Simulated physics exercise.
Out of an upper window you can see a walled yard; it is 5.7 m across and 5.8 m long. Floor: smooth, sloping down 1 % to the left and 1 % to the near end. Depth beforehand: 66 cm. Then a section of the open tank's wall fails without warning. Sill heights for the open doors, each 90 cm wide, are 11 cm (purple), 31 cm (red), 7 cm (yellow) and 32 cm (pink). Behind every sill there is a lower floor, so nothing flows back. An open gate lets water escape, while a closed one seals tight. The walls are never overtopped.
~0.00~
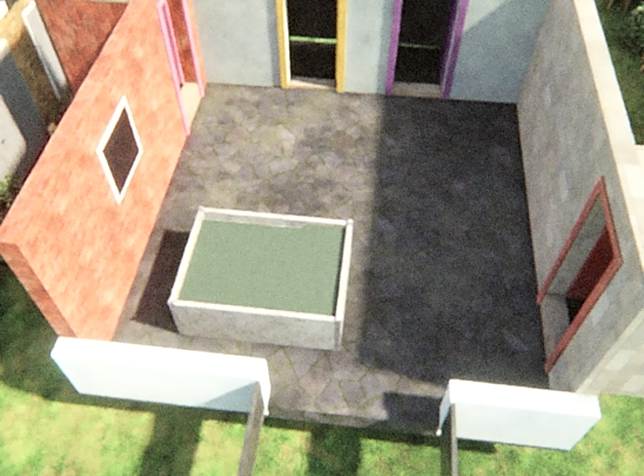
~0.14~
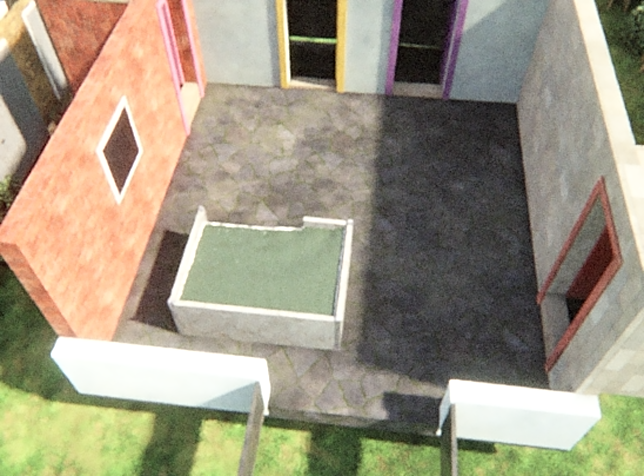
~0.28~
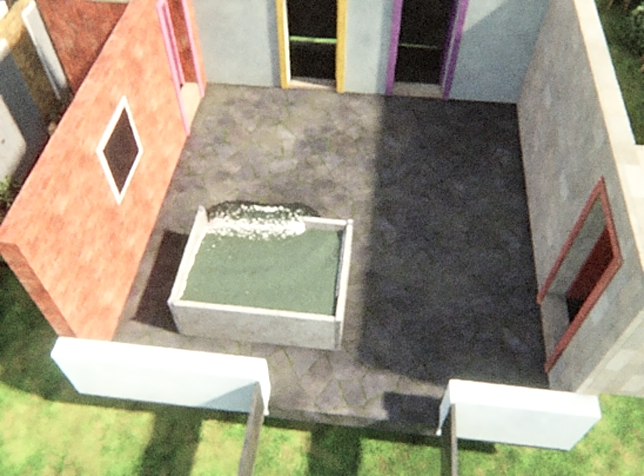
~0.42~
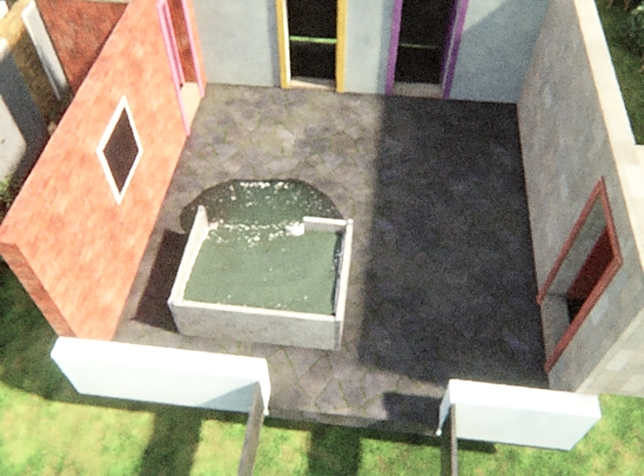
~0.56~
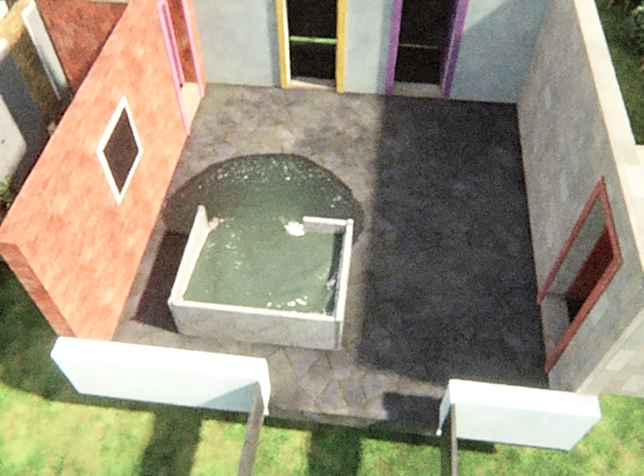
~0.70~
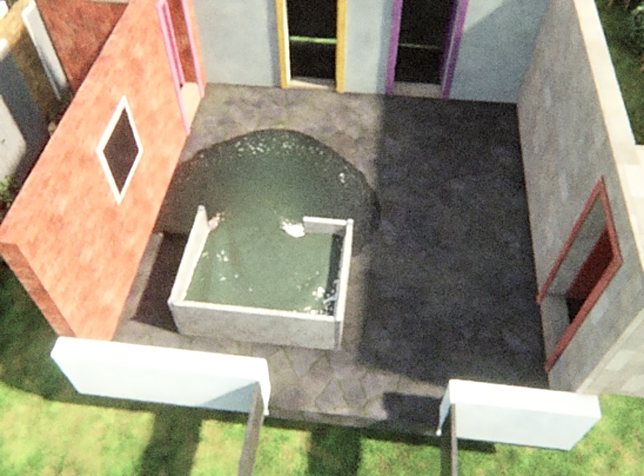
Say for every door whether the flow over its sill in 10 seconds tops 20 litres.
Result: Purple door - falls short; red door - falls short; yellow door - tops it; pink door - falls short.
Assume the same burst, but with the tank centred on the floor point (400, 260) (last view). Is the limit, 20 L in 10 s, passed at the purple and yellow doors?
So the purple door tops the limit and the yellow door tops the limit.
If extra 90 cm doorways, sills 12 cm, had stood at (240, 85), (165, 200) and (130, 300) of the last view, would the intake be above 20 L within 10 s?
The first one exceeds it, the second one doesn't reach it, and the third one doesn't reach it.
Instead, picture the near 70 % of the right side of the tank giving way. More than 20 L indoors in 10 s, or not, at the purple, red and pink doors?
Door by door - purple: Within bounds, red: Within bounds, pink: Within bounds.
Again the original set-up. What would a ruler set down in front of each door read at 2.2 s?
Measured in centimetres, the purple door gives 11, the red door 0, the yellow door 21 and the pink door 22.
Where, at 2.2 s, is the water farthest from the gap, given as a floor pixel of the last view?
That's around (442, 99) in the last picture.
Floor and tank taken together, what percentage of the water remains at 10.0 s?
Some 84 out of every hundred parts.
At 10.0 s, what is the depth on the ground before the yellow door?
I'd put it near 3.5 cm.
After 1.4 s water covers 40 % of the floor and is deepest (29 cm) near (236, 234); purple door not reached, red door not reached, yellow door 12 cm at the sill, 12 L in, pink door 13 cm at the sill, 0 L in.
After 2.2 s water covers 40 % of the floor and is deepest (41 cm) near (207, 83); purple door 11 cm at the sill, 0 L in, red door not reached, yellow door 21 cm at the sill, 82 L in, pink door 22 cm at the sill, 0 L in.
After 3.5 s water covers 50 % of the floor and is deepest (24 cm) near (205, 145); purple door 9 cm at the sill, 0 L in, red door not reached, yellow door 15 cm at the sill, 165 L in, pink door 20 cm at the sill, 0 L in.
After 6.0 s water covers 75 % of the floor and is deepest (13 cm) near (475, 150); purple door 6 cm at the sill, 1 L in, red door 4 cm at the sill, 0 L in, yellow door 9 cm at the sill, 189 L in, pink door 10 cm at the sill, 1 L in.
After 10.0 s water covers 100 % of the floor and is deepest (11 cm) near (387, 347); purple door 4 cm at the sill, 1 L in, red door 5 cm at the sill, 0 L in, yellow door 3 cm at the sill, 192 L in, pink door 6 cm at the sill, 1 L in.
